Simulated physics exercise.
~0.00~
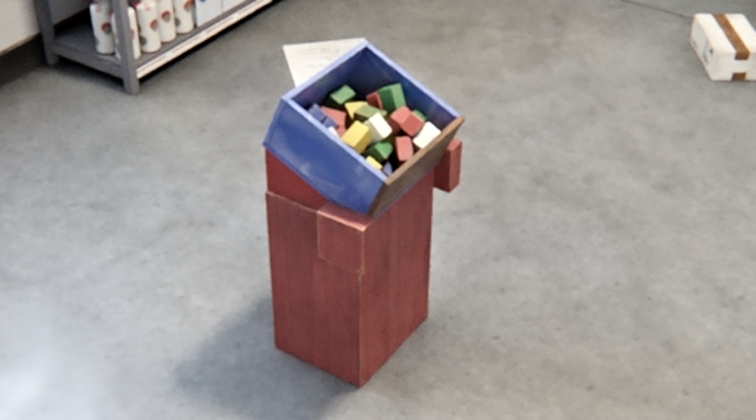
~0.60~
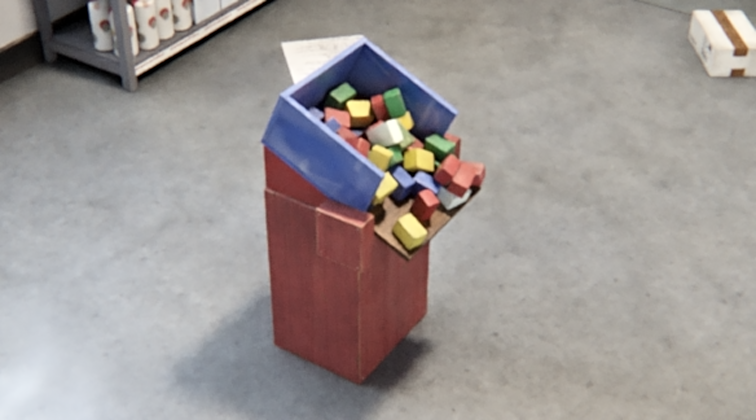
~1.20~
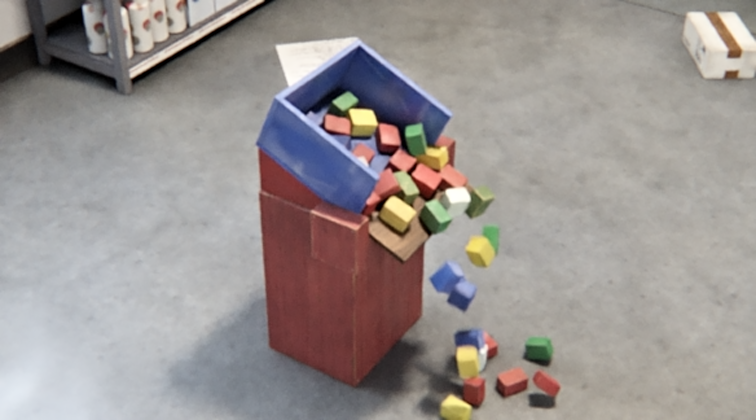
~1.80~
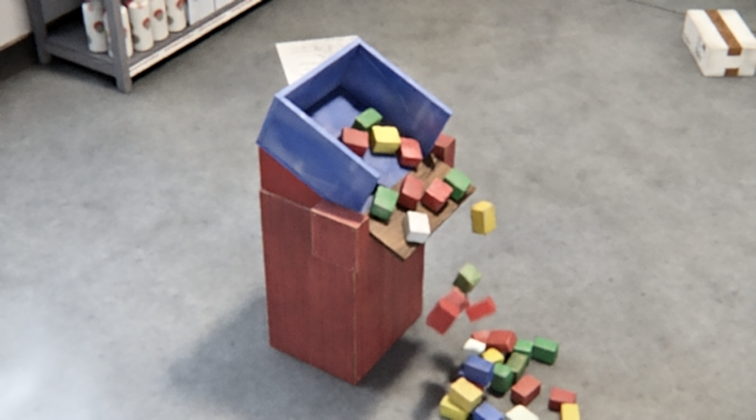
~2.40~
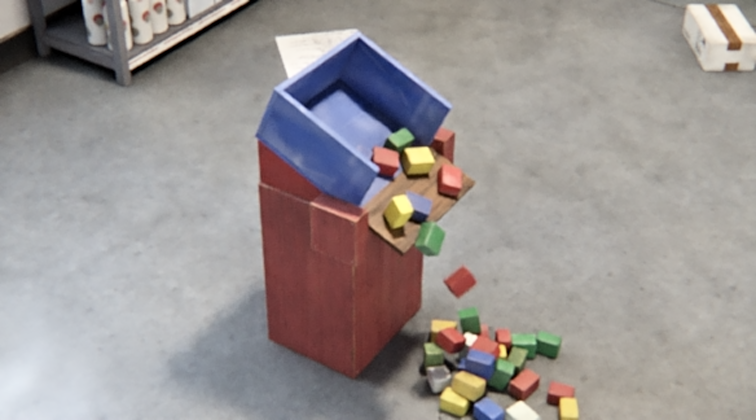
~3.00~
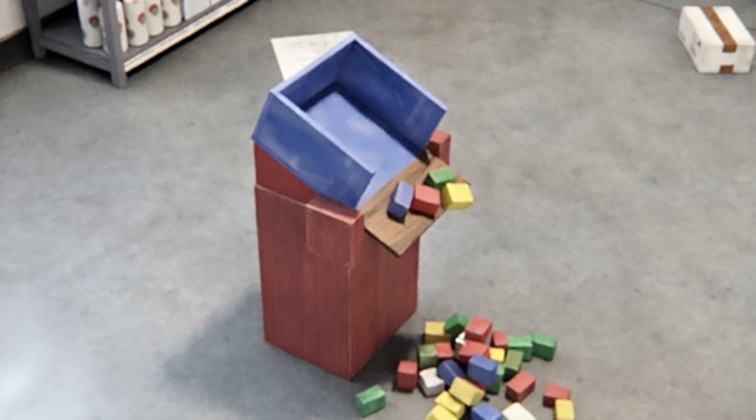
Toy bricks slide out of the tilted blue hopper and pile up on the floor.
